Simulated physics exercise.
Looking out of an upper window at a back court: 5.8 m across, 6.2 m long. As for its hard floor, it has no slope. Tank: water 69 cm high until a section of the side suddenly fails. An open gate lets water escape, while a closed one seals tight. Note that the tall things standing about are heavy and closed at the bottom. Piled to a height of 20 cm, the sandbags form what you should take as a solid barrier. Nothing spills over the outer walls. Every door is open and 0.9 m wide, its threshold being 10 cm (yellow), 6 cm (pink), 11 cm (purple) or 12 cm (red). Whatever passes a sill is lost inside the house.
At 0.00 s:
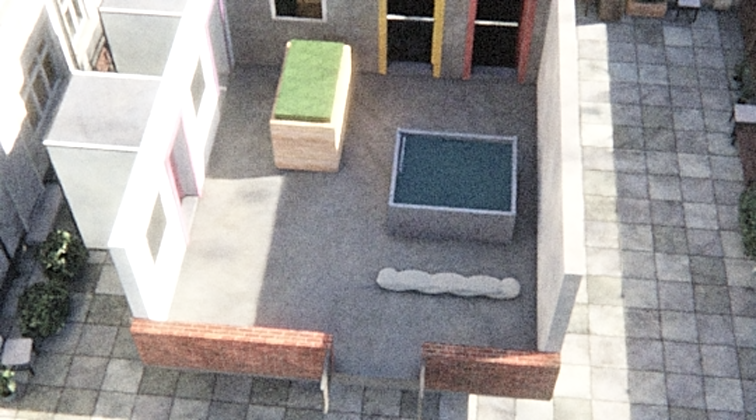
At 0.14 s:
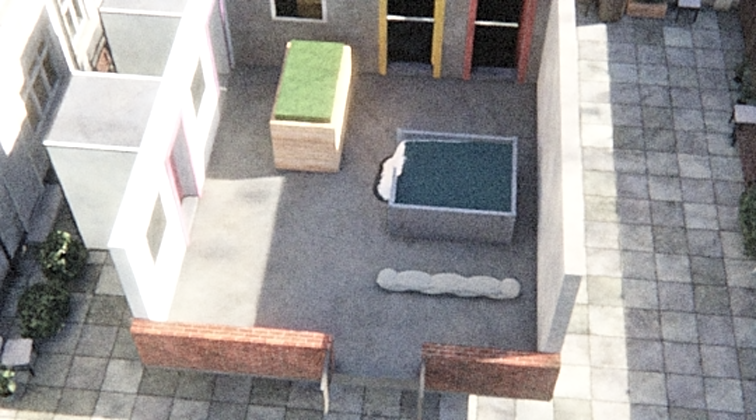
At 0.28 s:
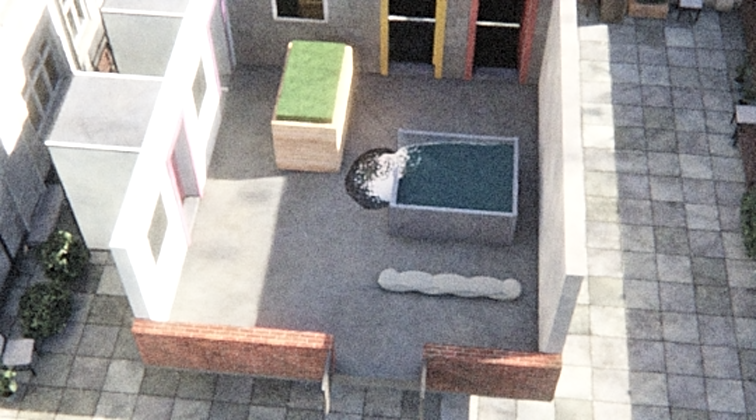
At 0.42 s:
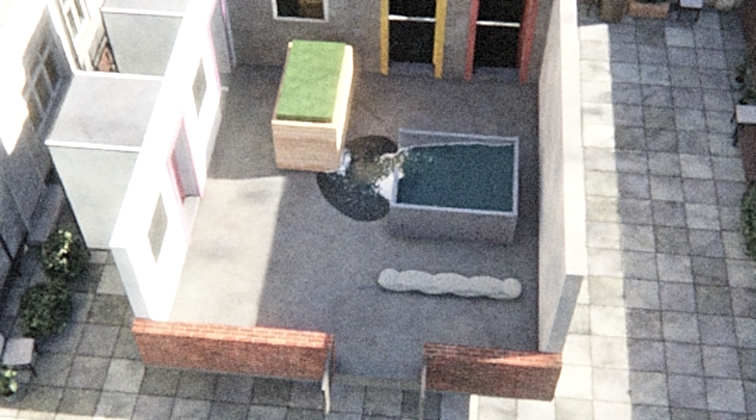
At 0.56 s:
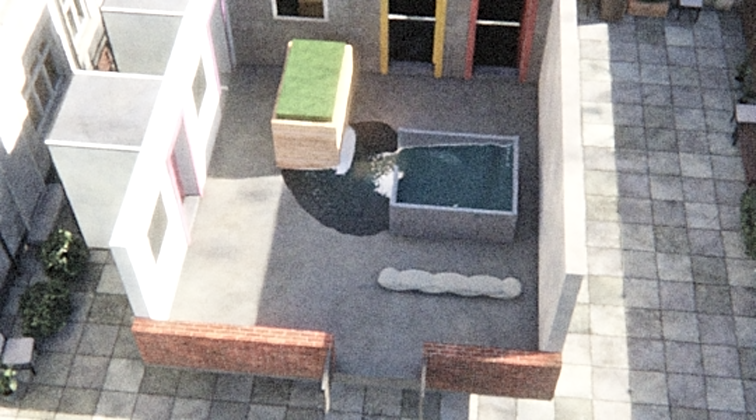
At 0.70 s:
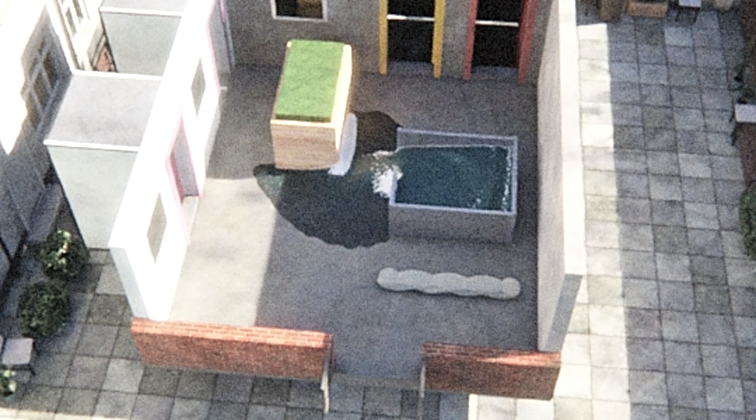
Dark water pours from the left end of a grey rectangular tank in a walled back court, seen from high above by a camera that stays still. A wooden box topped with green stands left of the tank, pale sandbags lie in front, and yellow and red doorways line the back wall. White froth bursts out first, then a dark pool spreads leftward past the box's base, widening forward and back.
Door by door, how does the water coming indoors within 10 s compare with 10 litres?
Yellow door: Past the limit; pink door: Past the limit; purple door: Within the limit; red door: Within the limit.
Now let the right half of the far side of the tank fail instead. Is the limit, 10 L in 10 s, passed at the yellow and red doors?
Versus the limit - yellow: Exceeded, red: Exceeded.
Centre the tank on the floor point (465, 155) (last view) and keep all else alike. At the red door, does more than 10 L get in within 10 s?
With that change, the limit at the red door is not exceeded.
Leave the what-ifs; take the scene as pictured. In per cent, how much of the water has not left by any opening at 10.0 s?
Some 88 in a hundred.
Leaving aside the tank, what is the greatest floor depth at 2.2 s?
It gets to some 34 cm.
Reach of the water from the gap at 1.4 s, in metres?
3.6 m.
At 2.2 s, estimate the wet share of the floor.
I'd guess around 40 %.
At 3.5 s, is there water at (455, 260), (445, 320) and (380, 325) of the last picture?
First spot not yet wet, second not yet wet, third not yet wet.
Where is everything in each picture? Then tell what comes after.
In the first frame, still water, 69 cm deep, in the tank at (454, 174).
In the second frame, water pours out at (398, 168) and has run 0.5 m, to (383, 198); typically 8 cm deep outside, 69 cm at the tank's back.
In the third frame, water pours out at (400, 171) and has run 0.9 m, to (351, 187); typically 10 cm deep outside, 69 cm at the tank's back.
In the fourth frame, the front is at (321, 176), 1.4 m from the gap at (400, 171); 1.6 m2 of floor is under water; 69 cm left at the back of the tank.
In the fifth frame, the front is at (287, 173), 2.0 m from the gap at (400, 170); 2.5 m2 of floor is under water; 65 cm left at the back of the tank.
In the sixth frame, the front is at (259, 171), 2.4 m from the gap at (399, 170); 3.3 m2 of floor is under water; 60 cm left at the back of the tank.
After 1.4 s water covers 25 % of the floor and is deepest (44 cm) near (343, 167); yellow door 2 cm at the sill, 0 L in, pink door 9 cm at the sill, 1 L in, purple door not reached, red door not reached.
After 2.2 s water covers 40 % of the floor and is deepest (34 cm) near (353, 168); yellow door 19 cm at the sill, 20 L in, pink door 16 cm at the sill, 38 L in, purple door not reached, red door 2 cm at the sill, 0 L in.
After 3.5 s water covers 55 % of the floor and is deepest (26 cm) near (343, 167); yellow door 14 cm at the sill, 60 L in, pink door 12 cm at the sill, 87 L in, purple door 8 cm at the sill, 0 L in, red door 5 cm at the sill, 0 L in.
After 6.0 s water covers 85 % of the floor and is deepest (16 cm) near (343, 167); yellow door 9 cm at the sill, 77 L in, pink door 8 cm at the sill, 115 L in, purple door 8 cm at the sill, 1 L in, red door 6 cm at the sill, 0 L in.
After 10.0 s water covers 95 % of the floor and is deepest (10 cm) near (528, 375); yellow door 5 cm at the sill, 78 L in, pink door 6 cm at the sill, 126 L in, purple door 6 cm at the sill, 1 L in, red door 5 cm at the sill, 0 L in.
